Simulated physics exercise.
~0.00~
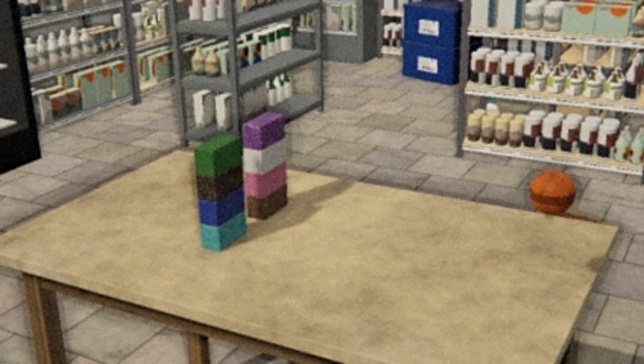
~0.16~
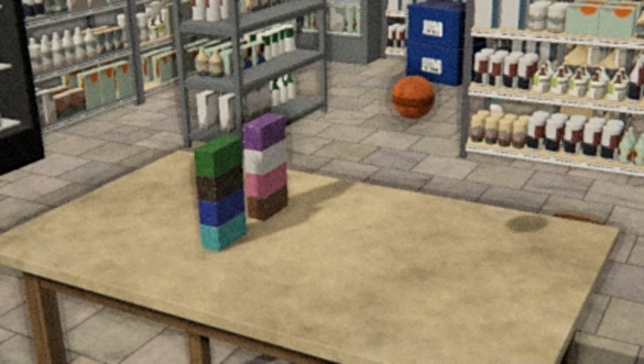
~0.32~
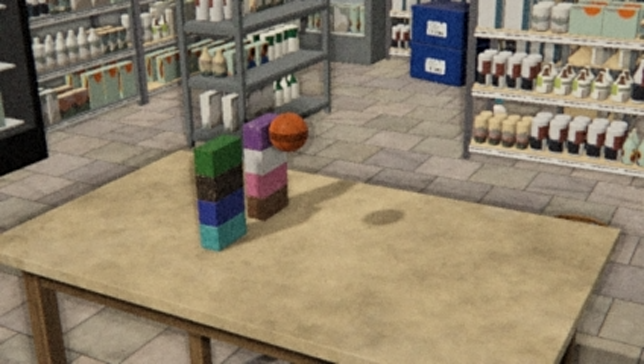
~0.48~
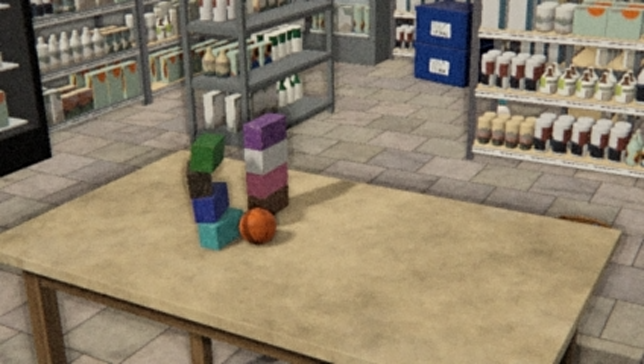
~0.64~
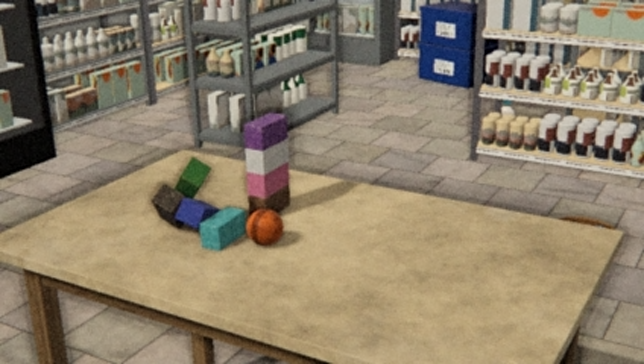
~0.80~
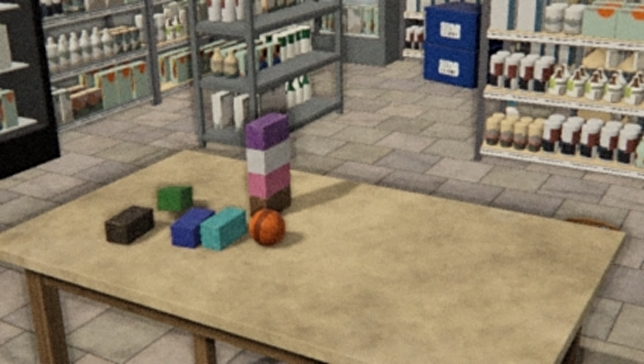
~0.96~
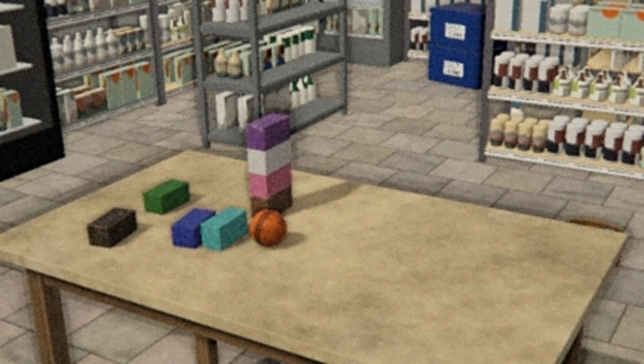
In this clip, an orange ball flies left over a table in a shop and meets a stack of coloured blocks, whose green, black and blue blocks topple leftward onto the tabletop, while the turquoise block, the neighbouring stack behind and the ball, now resting, stay put.
